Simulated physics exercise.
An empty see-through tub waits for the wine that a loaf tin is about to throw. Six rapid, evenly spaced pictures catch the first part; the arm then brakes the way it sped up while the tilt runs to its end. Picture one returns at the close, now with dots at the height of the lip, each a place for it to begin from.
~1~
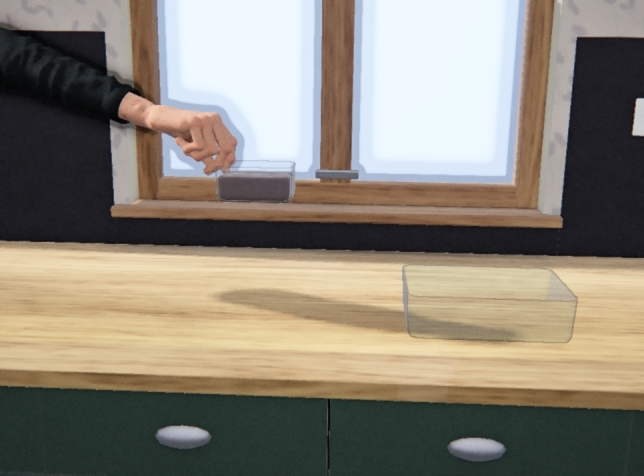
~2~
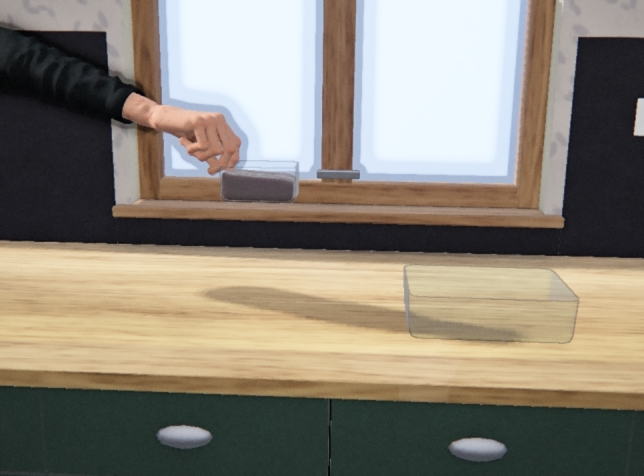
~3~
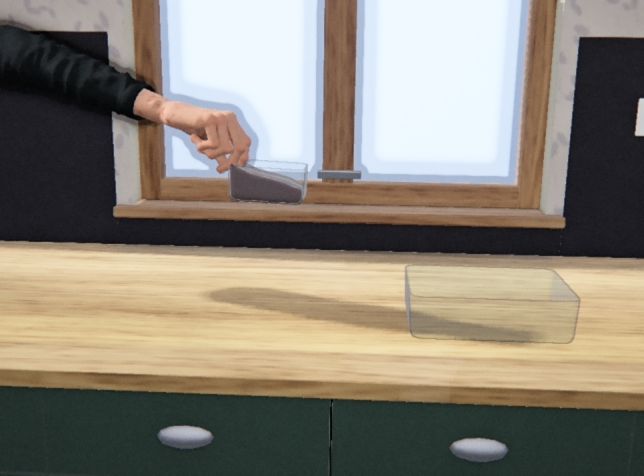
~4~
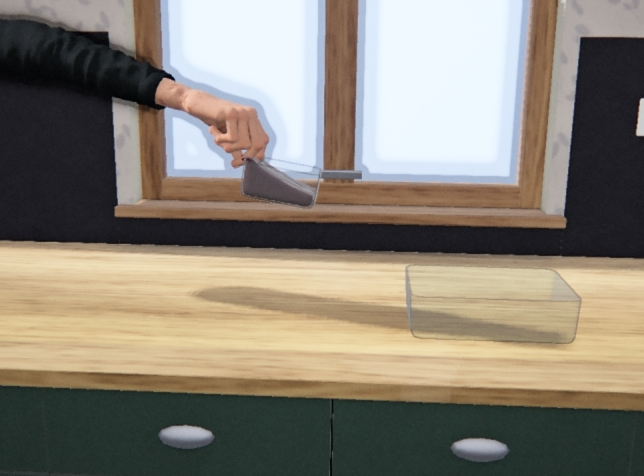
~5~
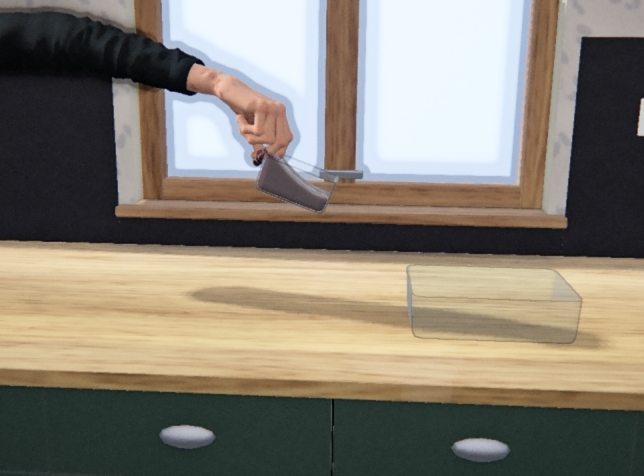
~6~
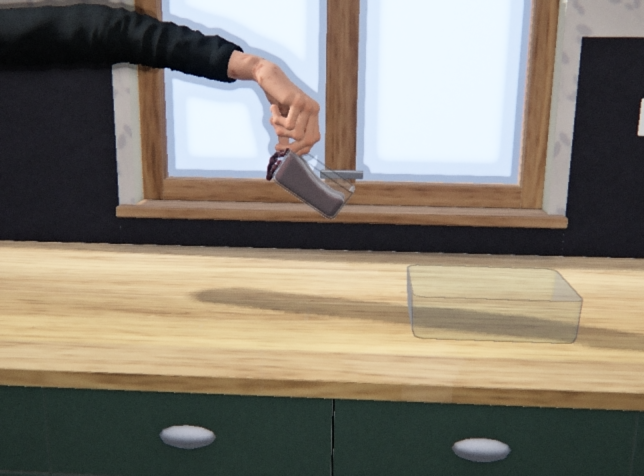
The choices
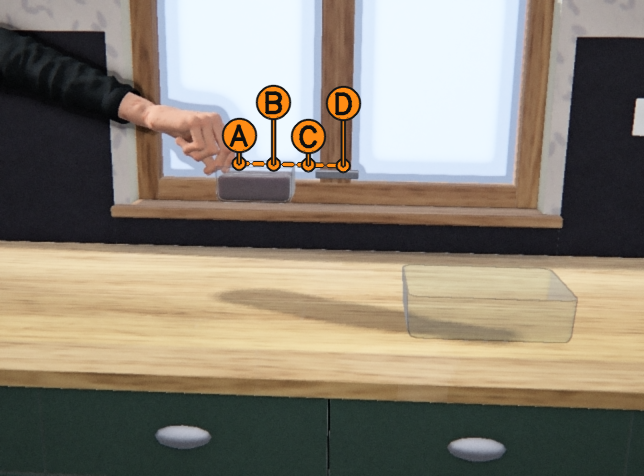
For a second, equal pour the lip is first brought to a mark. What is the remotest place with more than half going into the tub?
Take A.
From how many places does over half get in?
All four.
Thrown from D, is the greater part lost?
No.
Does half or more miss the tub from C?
No, not at all.
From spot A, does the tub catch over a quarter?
Yes, it does.
On the marked copy, A at (239, 163); B at (273, 164); C at (308, 164); D at (343, 165).
With A, about 71 % lands in the tub, 19 % falls short and 10 % goes beside or beyond.
With B, about 67 % lands in the tub, 16 % falls short and 17 % goes beside or beyond.
With C, about 74 % lands in the tub, 12 % falls short and 14 % goes beside or beyond.
With D, about 82 % lands in the tub, 9 % falls short and 9 % goes beside or beyond.
